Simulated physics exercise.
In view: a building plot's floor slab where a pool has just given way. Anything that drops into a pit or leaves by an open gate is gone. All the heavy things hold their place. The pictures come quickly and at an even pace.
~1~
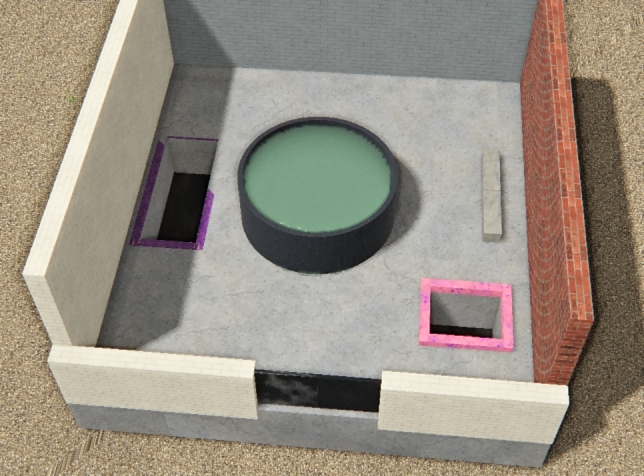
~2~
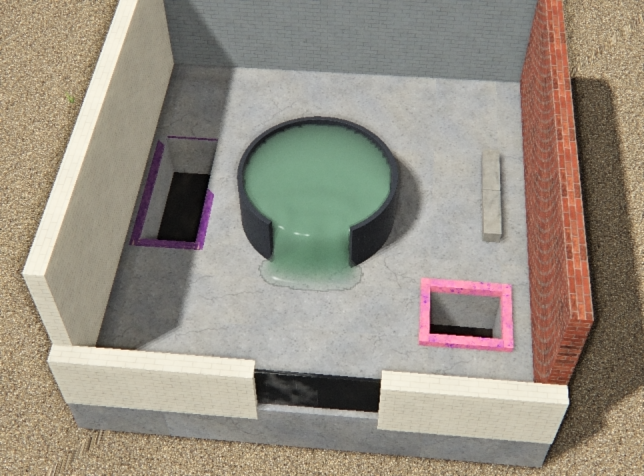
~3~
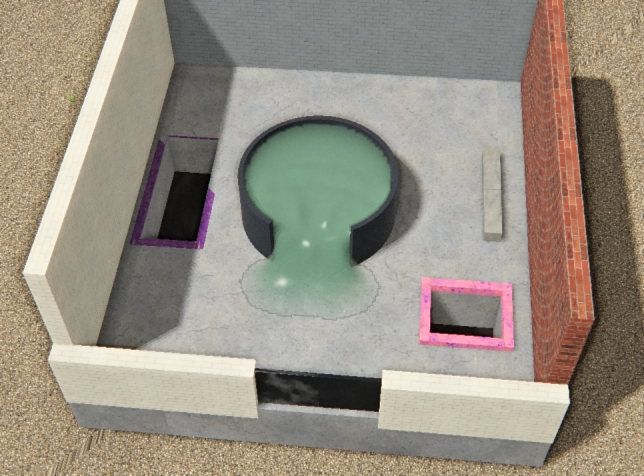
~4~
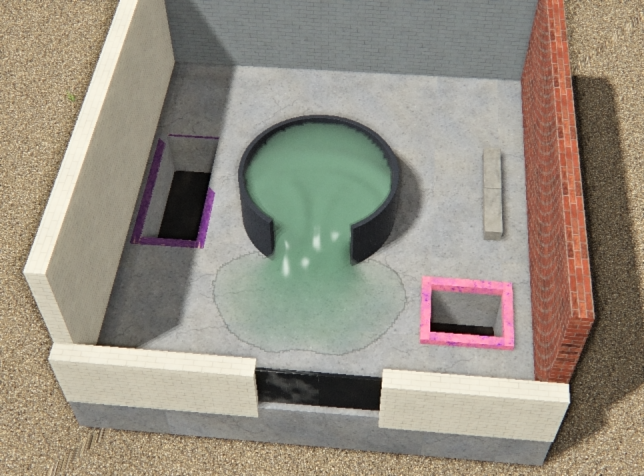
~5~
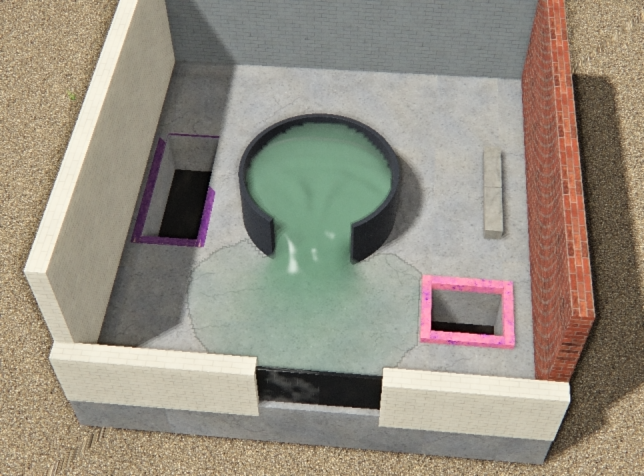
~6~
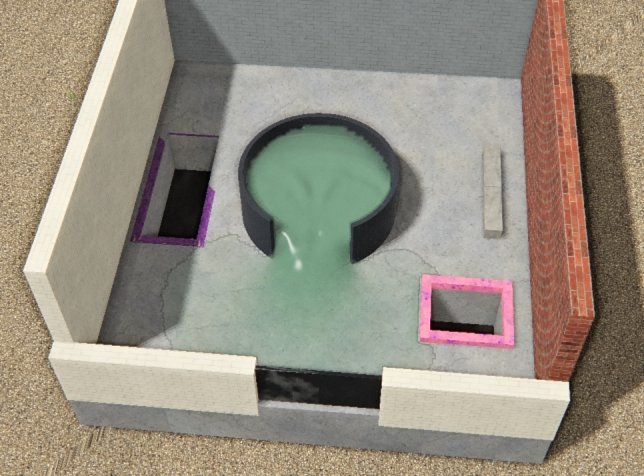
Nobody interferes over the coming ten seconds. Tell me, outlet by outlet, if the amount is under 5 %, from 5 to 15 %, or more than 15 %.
Going through them: The gate receives less than 5 %; the pink pit receives from 5 to 15 %; the purple pit receives more than 15 %.
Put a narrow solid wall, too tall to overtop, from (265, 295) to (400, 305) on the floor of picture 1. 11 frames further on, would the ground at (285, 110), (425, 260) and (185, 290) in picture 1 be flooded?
Result in the order given: Unaffected, drowned, drowned.
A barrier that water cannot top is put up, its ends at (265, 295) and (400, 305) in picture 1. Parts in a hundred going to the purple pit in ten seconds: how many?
I'd put the purple pit at roughly 25 %.
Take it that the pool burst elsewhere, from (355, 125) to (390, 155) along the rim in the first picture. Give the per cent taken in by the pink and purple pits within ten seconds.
Lab note - share by pit: Pink 4 %, purple 20 %.
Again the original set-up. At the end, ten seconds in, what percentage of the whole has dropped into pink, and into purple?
About 6 and 32 per cent.
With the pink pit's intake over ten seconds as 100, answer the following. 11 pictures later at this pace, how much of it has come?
Estimate: Roughly 0 %.
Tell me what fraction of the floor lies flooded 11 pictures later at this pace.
I make it 35 per cent.
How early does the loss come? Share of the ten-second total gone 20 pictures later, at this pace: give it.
It comes to around 20 per cent.
A moment on, water covers 30 % of the floor; the gate 0 %, the pink pit 0 %, the purple pit 0 %.
Next, water covers 35 % of the floor; the gate 0 %, the pink pit 0 %, the purple pit 0 %.
Then, water covers 50 % of the floor; the gate 0 %, the pink pit 2 %, the purple pit 5 %.
Later, water covers 75 % of the floor; the gate 0 %, the pink pit 6 %, the purple pit 18 %.
In the end, water covers 95 % of the floor; the gate 0 %, the pink pit 7 %, the purple pit 32 %.
